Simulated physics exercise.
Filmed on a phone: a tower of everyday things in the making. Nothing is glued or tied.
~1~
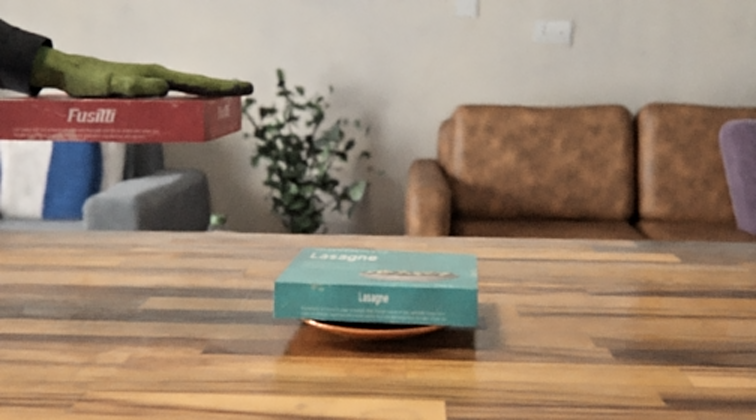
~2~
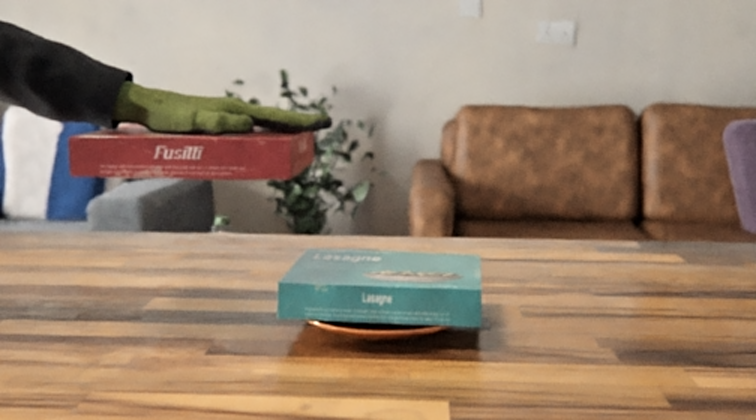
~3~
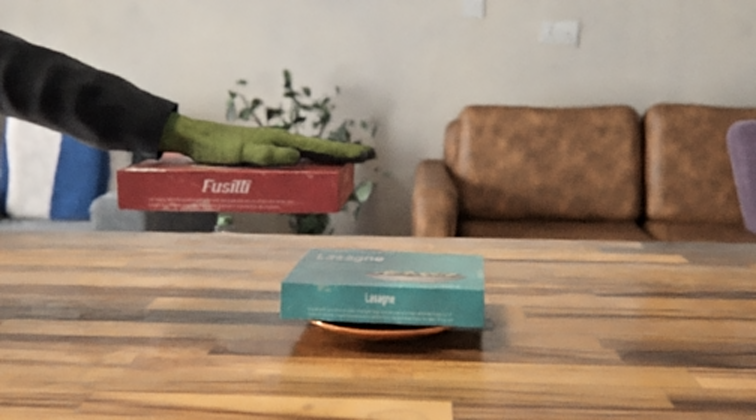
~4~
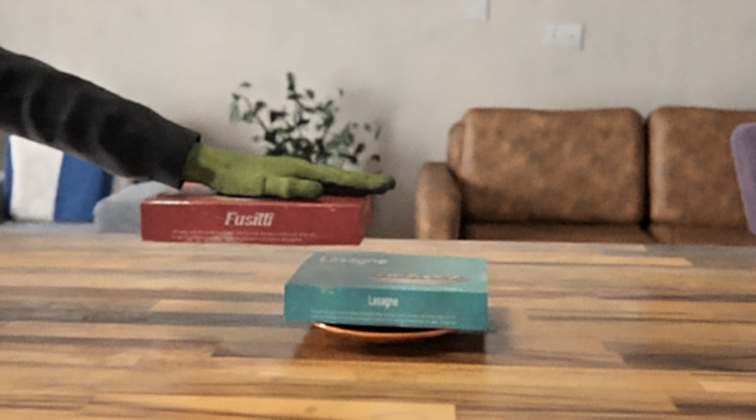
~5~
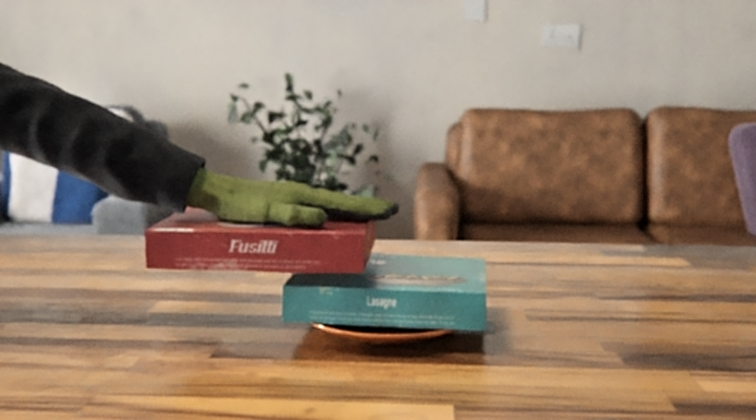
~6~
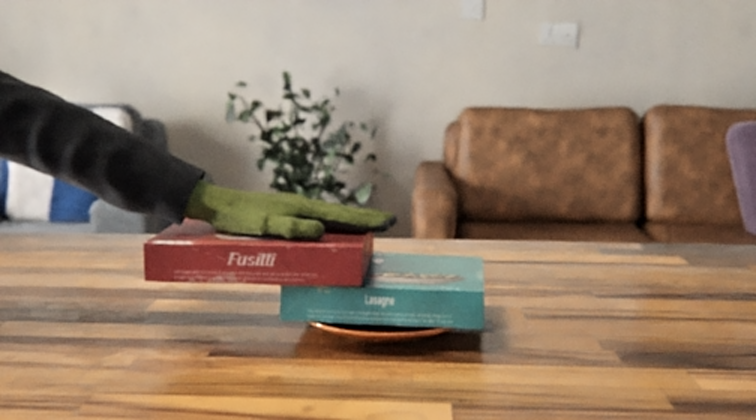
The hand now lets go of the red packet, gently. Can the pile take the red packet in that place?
In the end the pile comes apart.
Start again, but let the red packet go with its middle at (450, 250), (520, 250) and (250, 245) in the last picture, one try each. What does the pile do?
In the first case it keeps its balance; in the second case it gives way; in the third case it gives way.
Then, 0.50 s past the last view, red packet rocked 26° from its first pose near (258, 263).
Then, 1.80 s past the last view, red packet resting near (258, 263).
Finally, left askew, red packet; the other 2 still in place. Final places as the last picture's camera would see them, red packet near (261, 263). The pile gives way.
